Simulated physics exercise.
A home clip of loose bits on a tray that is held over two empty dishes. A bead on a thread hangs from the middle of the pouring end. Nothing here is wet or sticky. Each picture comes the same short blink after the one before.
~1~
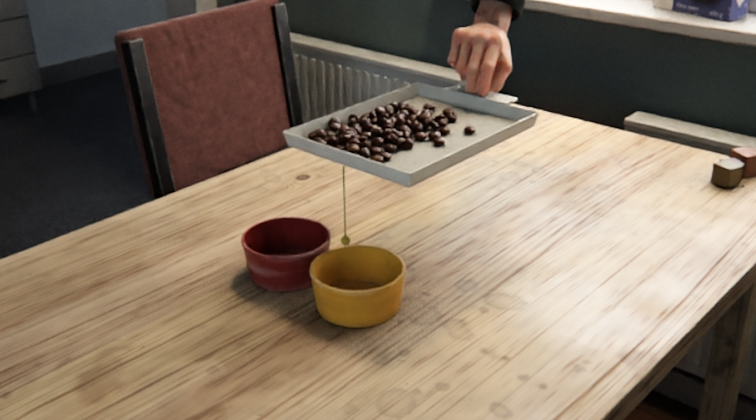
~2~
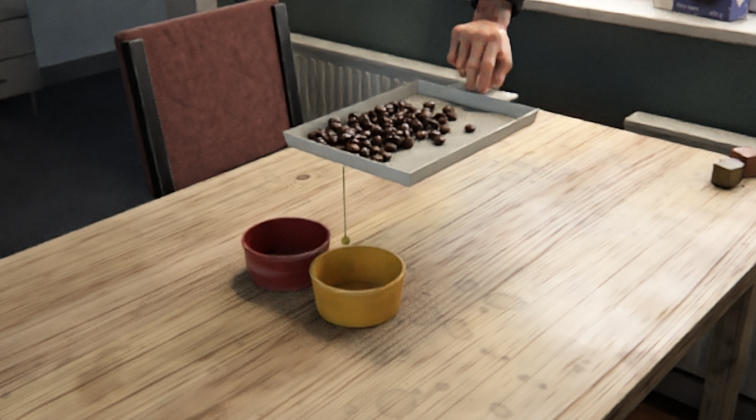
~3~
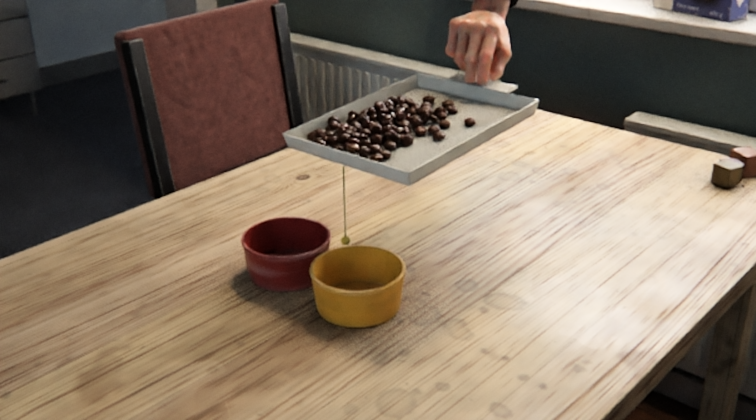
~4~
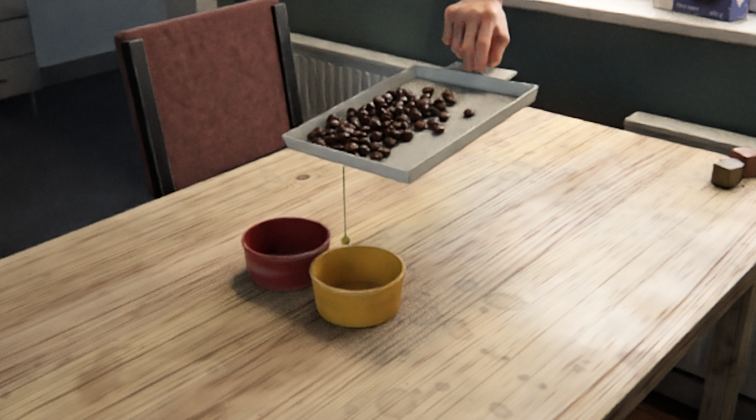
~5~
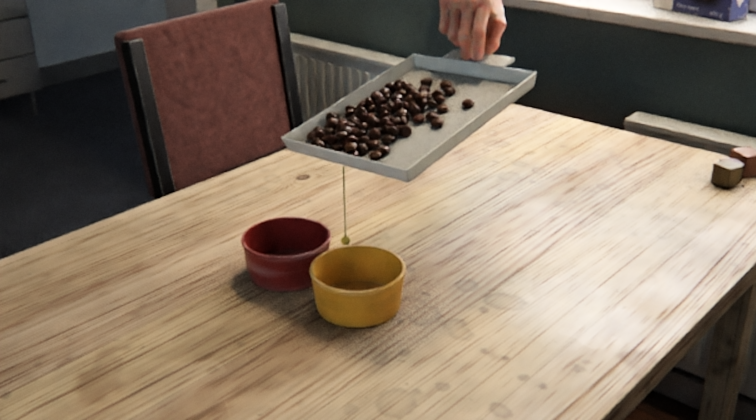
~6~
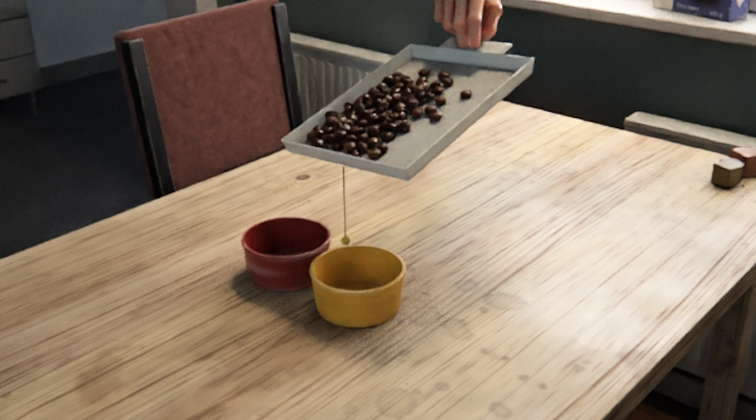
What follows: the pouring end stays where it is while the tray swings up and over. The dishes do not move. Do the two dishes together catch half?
The two hold more than half of the load.
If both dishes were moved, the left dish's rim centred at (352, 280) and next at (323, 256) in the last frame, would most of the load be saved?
In turn: Not half; less than half.
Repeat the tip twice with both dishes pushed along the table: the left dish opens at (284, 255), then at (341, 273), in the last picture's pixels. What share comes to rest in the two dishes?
About 80 and 10 per cent.
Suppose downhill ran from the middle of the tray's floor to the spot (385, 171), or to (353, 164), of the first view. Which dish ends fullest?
One: The right dish. Two: The dish on the right.
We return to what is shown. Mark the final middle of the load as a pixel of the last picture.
Close to (281, 273).
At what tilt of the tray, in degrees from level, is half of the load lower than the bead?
Around 90° of tilt.
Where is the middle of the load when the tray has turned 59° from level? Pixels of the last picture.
Around (337, 108).
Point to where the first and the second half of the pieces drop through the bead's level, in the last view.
At about (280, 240), then at (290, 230).
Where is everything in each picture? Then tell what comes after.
In the first frame, corners of the pouring end (288, 131) and (409, 171), level; middle of the load (387, 130), flat chocolate drops; left dish (255, 267); right dish (326, 301); bead on its thread (346, 240).
In the second frame, corners of the pouring end (288, 132) and (409, 171), level; middle of the load (387, 129).
In the third frame, corners of the pouring end (287, 133) and (409, 170), tipped barely, lowest at the left corner; middle of the load (387, 125).
In the fourth frame, corners of the pouring end (287, 135) and (407, 169), tipped a little, lowest at the left corner; middle of the load (386, 121).
In the fifth frame, corners of the pouring end (286, 137) and (406, 167), tipped a little, lowest at the left corner; middle of the load (385, 116).
In the sixth frame, corners of the pouring end (286, 139) and (405, 166), tipped clearly, lowest at the left corner; middle of the load (384, 112); left dish (255, 267); right dish (326, 301).
Just after the last frame, tray tipped steeply; every one on the tray.
A moment on, tray tipped right over; about a tenth on the tray; just a few in the right dish; roughly half in the left dish; roughly a quarter outside both; about a tenth in the air.
Further on, tray tipped past a quarter turn; about a tenth in the right dish; roughly two thirds in the left dish; roughly a third outside both.
When it is over, tray tipped past a quarter turn; about a tenth in the right dish; roughly two thirds in the left dish; roughly a third outside both.
